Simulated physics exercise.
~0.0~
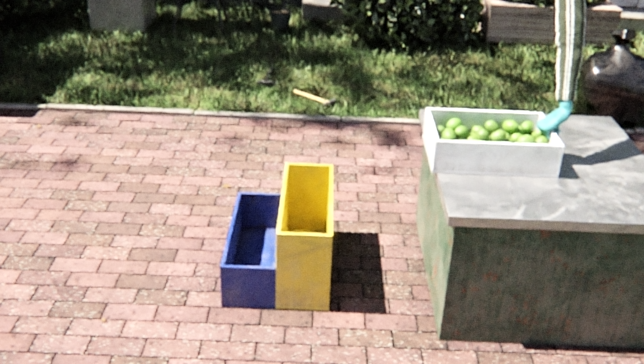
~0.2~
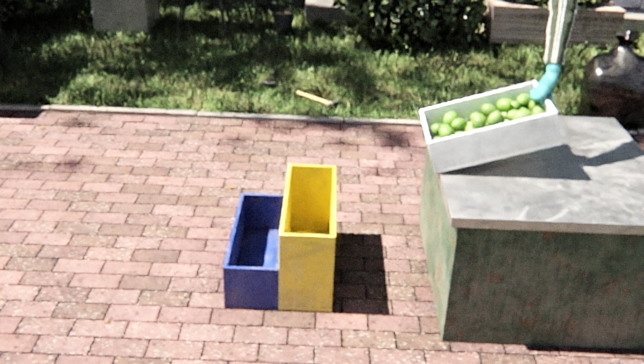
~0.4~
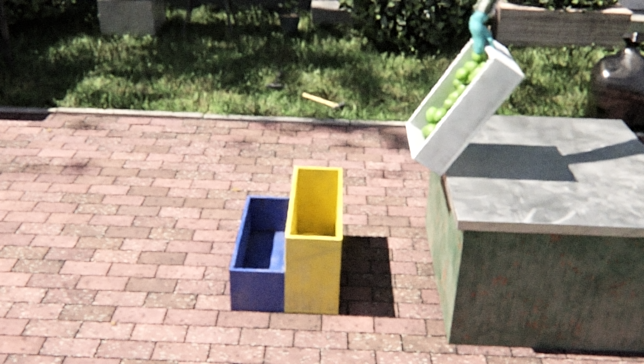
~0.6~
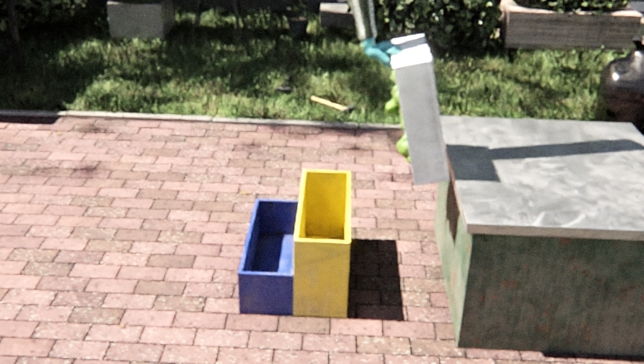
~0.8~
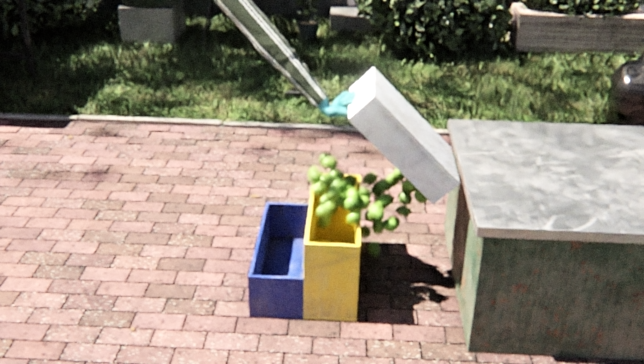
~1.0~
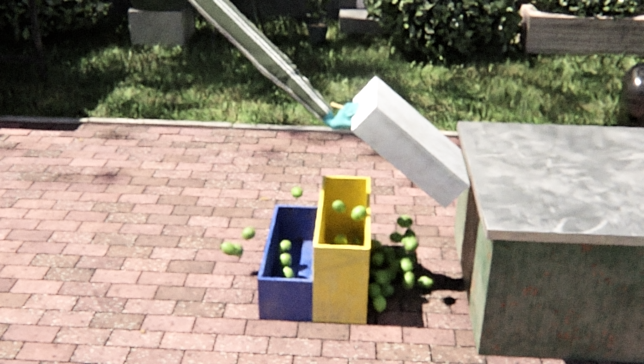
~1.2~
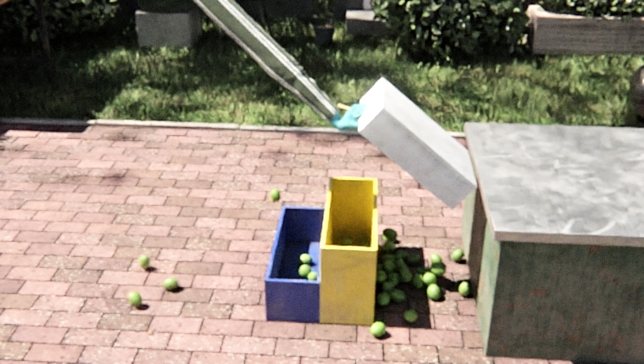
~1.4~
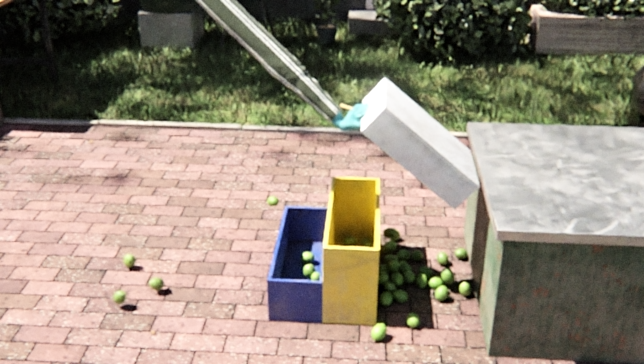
At first, a white crate full of green limes sits at the left end of a grey bench, gripped by a mechanical arm, with empty yellow and blue tubs standing on the brick paving to the left. The arm lifts the crate's far side and tips it steadily leftward. As it turns past upright, limes begin to spill, then pour down in a cluster. Some drop into the yellow tub, while others bounce or scatter around it. Finally, the crate hangs upturned, with many limes heaped between yellow tub and bench, a few in the blue tub, and several on the bricks beyond.
